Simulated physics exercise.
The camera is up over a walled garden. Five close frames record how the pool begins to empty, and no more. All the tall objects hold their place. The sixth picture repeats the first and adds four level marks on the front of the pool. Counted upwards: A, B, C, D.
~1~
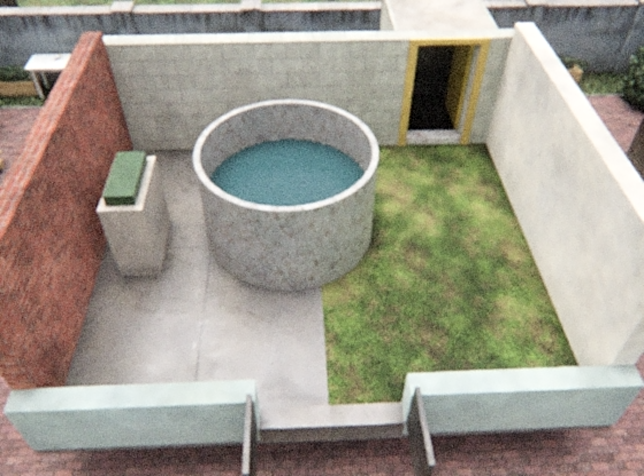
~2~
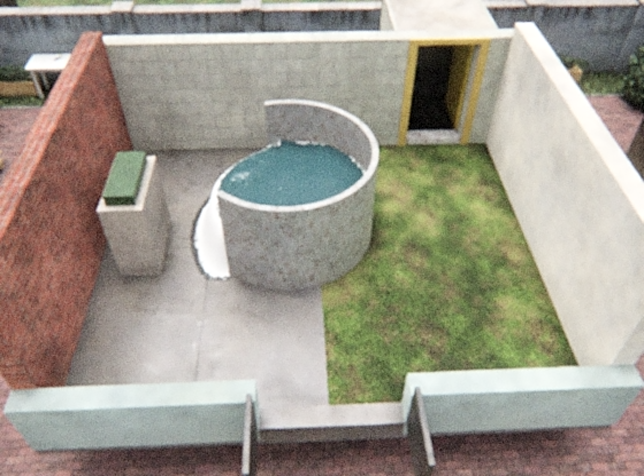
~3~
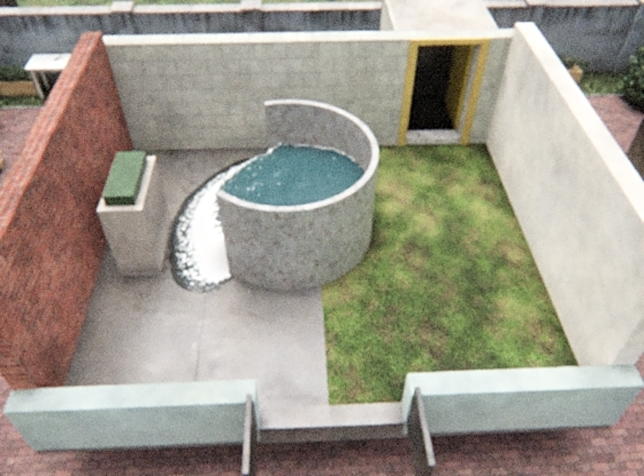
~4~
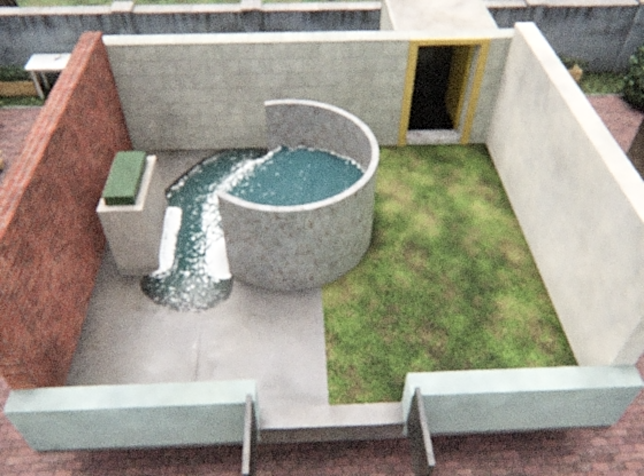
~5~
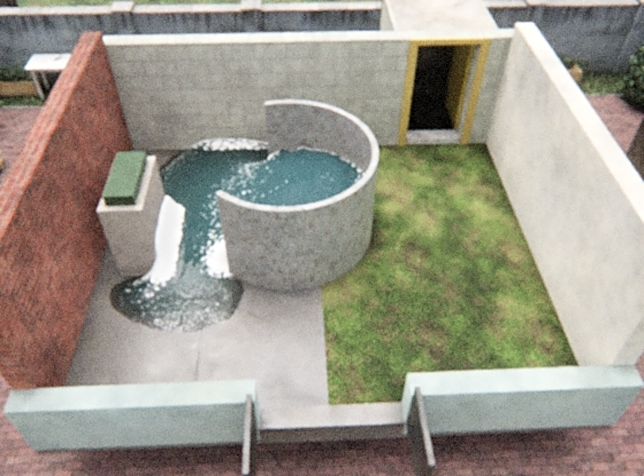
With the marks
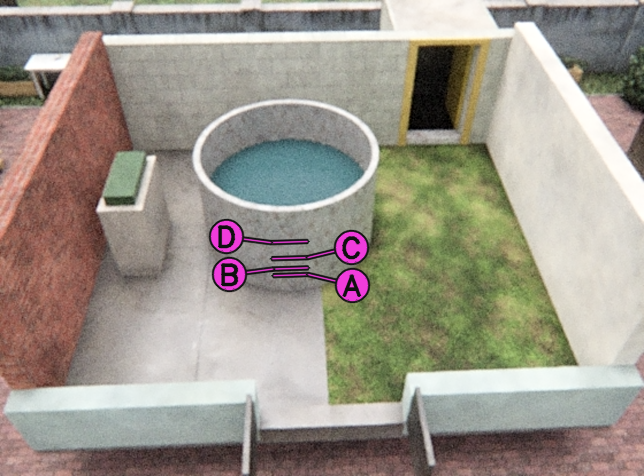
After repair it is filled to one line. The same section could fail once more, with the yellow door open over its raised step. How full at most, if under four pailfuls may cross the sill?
The limit is D.
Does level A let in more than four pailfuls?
No.
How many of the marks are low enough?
All four.
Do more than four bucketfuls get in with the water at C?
No, not at all.
On the marked copy, A at (290, 275); B at (290, 268); C at (289, 258); D at (289, 242); from the bottom up A, B, C, D.
If A is chosen, nothing gets over.
If B is chosen, nothing gets over.
If C is chosen, nothing gets over.
If D is chosen, a bucket or two gets in.
